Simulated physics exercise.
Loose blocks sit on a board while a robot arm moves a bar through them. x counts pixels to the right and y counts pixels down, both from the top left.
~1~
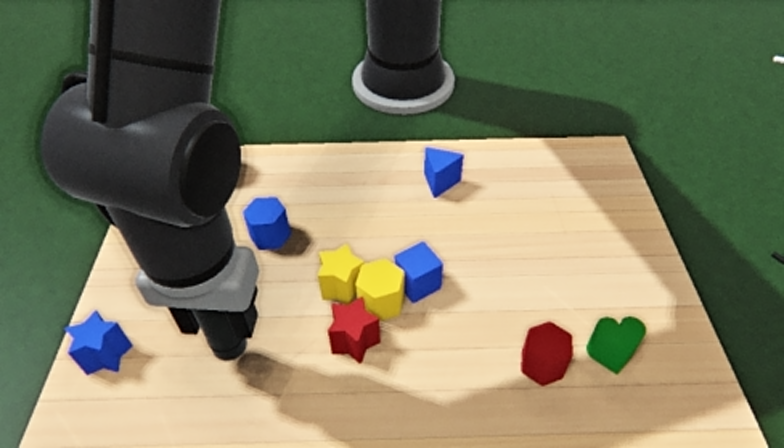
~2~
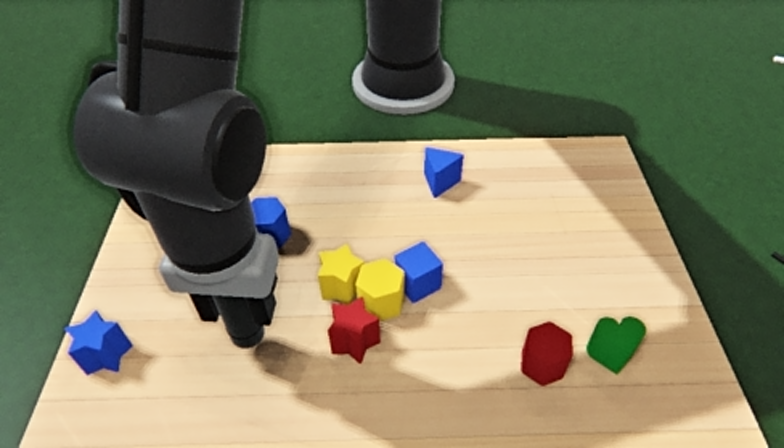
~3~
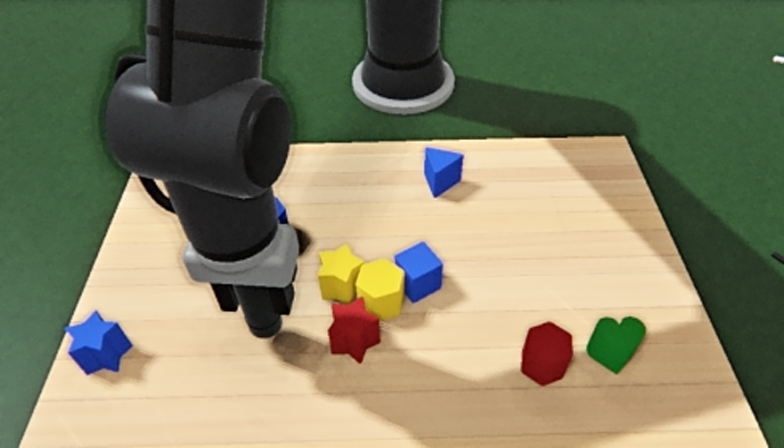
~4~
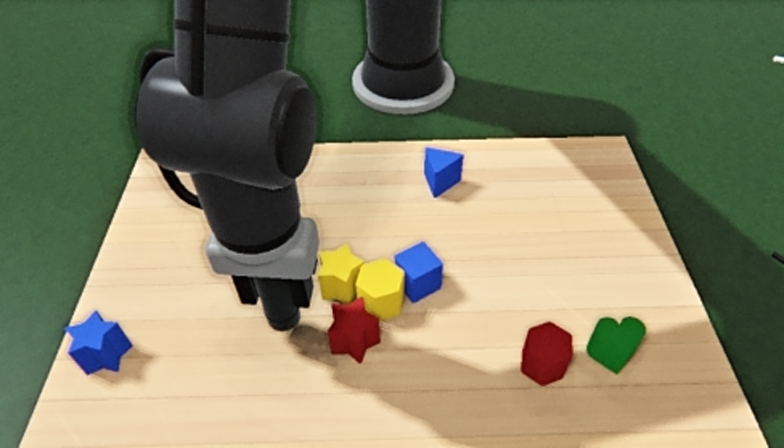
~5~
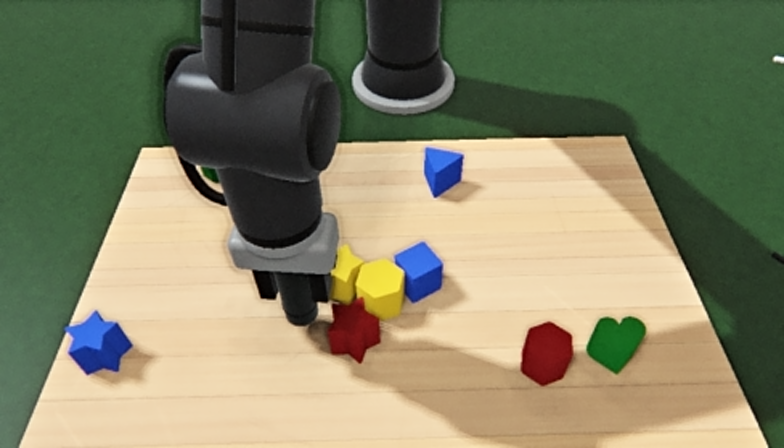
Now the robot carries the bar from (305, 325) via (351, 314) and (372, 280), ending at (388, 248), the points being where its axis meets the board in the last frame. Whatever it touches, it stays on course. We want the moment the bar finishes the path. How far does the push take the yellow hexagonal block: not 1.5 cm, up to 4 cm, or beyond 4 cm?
It ends over 4 cm away.
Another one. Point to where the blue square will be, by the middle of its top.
Its top centre is at about (456, 250).
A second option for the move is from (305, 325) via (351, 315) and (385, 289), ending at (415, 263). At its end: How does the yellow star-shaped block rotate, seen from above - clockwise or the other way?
Viewed from above, counterclockwise.
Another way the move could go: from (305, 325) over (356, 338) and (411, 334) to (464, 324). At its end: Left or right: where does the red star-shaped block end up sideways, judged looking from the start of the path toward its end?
Its shift is rightward.
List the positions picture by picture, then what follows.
Tip of the bar at (230, 347), middles of tops, yellow star-shaped block at (339, 262), red star-shaped block at (352, 317), yellow hexagonal block at (380, 277), blue square at (419, 259), in the first picture.
Bar at (248, 335), nothing pushed, in the second picture.
Bar at (266, 325), nothing pushed, in the third picture.
Bar at (284, 318), nothing pushed, in the fourth picture.
Bar at (302, 314), yellow star-shaped block at (339, 262), red star-shaped block at (352, 317), yellow hexagonal block at (380, 277), blue square at (419, 259), in the fifth picture.
The first path, step by step. One third of the way, bar at (349, 302); yellow star-shaped block at (341, 260), turned 15° anticlockwise; red star-shaped block at (367, 319), turned 40° clockwise; yellow hexagonal block at (386, 275); blue square at (422, 258).
Two thirds of the way, bar at (372, 268); yellow star-shaped block at (343, 242), turned 75° anticlockwise; red star-shaped block at (367, 319), turned 45° clockwise; yellow hexagonal block at (408, 254), turned 45° clockwise; blue square at (448, 251), turned 30° clockwise.
At the end, bar at (388, 236); yellow star-shaped block at (345, 238), turned 95° anticlockwise; red star-shaped block at (367, 319), turned 45° clockwise; yellow hexagonal block at (417, 242), turned 70° clockwise; blue square at (456, 250), turned 50° clockwise.
